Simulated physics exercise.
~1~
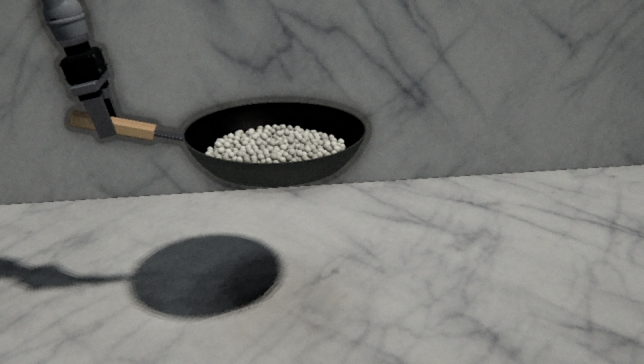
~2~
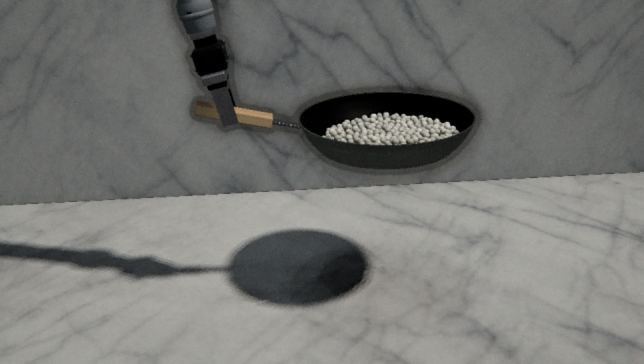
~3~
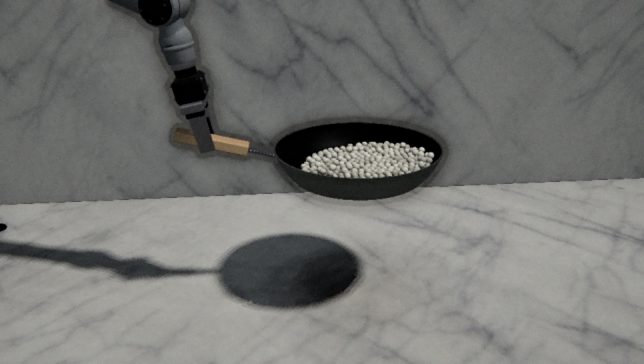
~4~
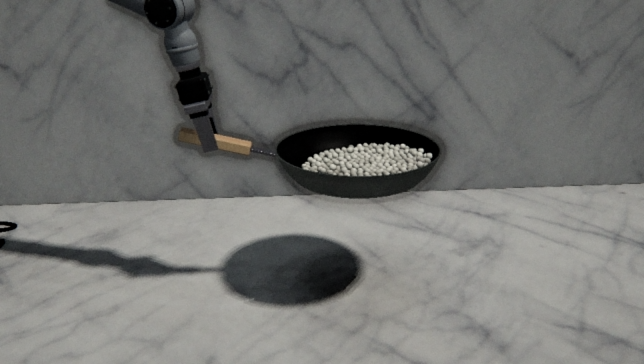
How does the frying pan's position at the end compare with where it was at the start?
At the end the frying pan is farther to the right and slightly lower than it was at the start.
